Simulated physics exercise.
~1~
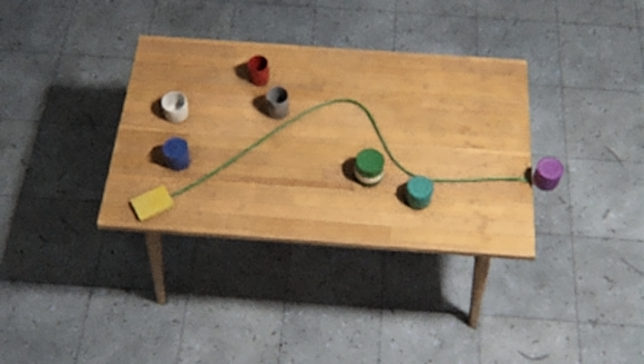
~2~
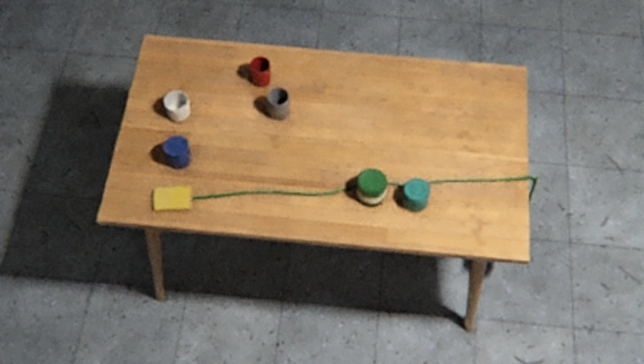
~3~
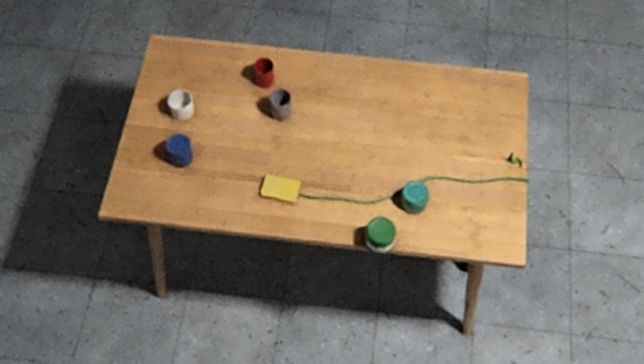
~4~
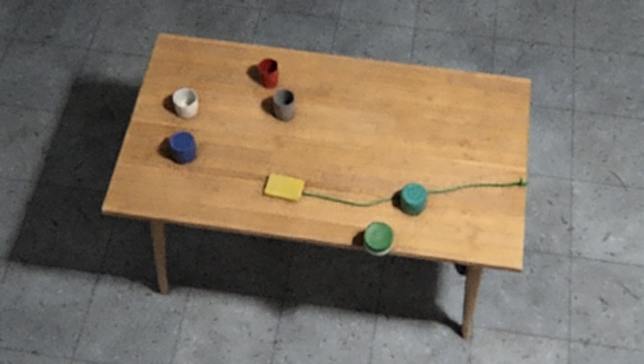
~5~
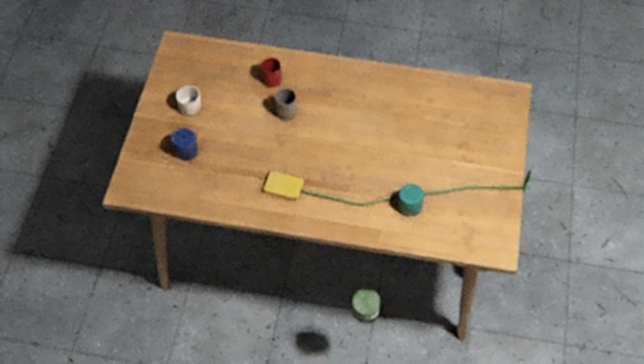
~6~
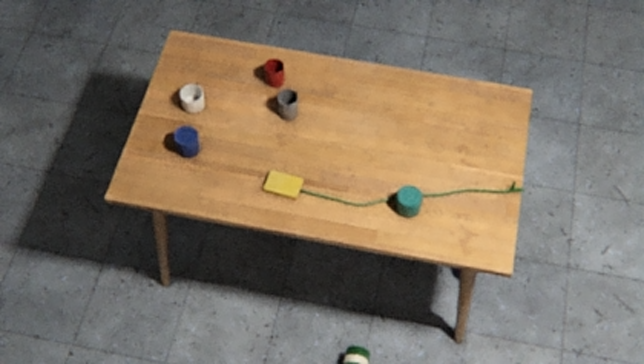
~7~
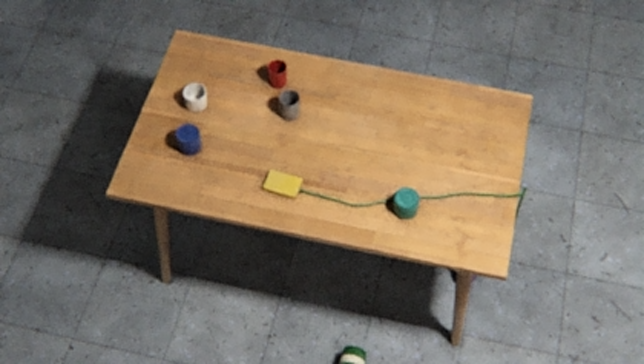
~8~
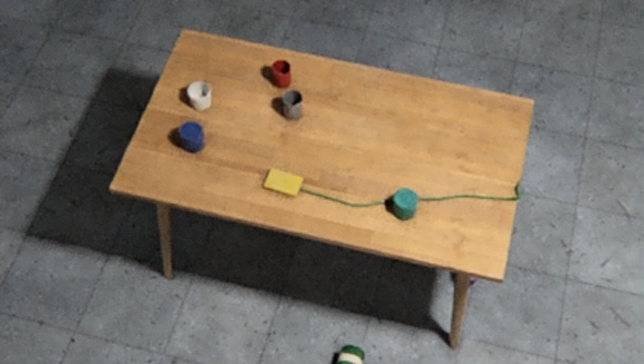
A purple object dropped off the right edge of a wooden table, pulling a green cord that dragged a yellow block rightward and knocked a green tin off the front onto the floor, while the teal tub and the other containers stayed on top.
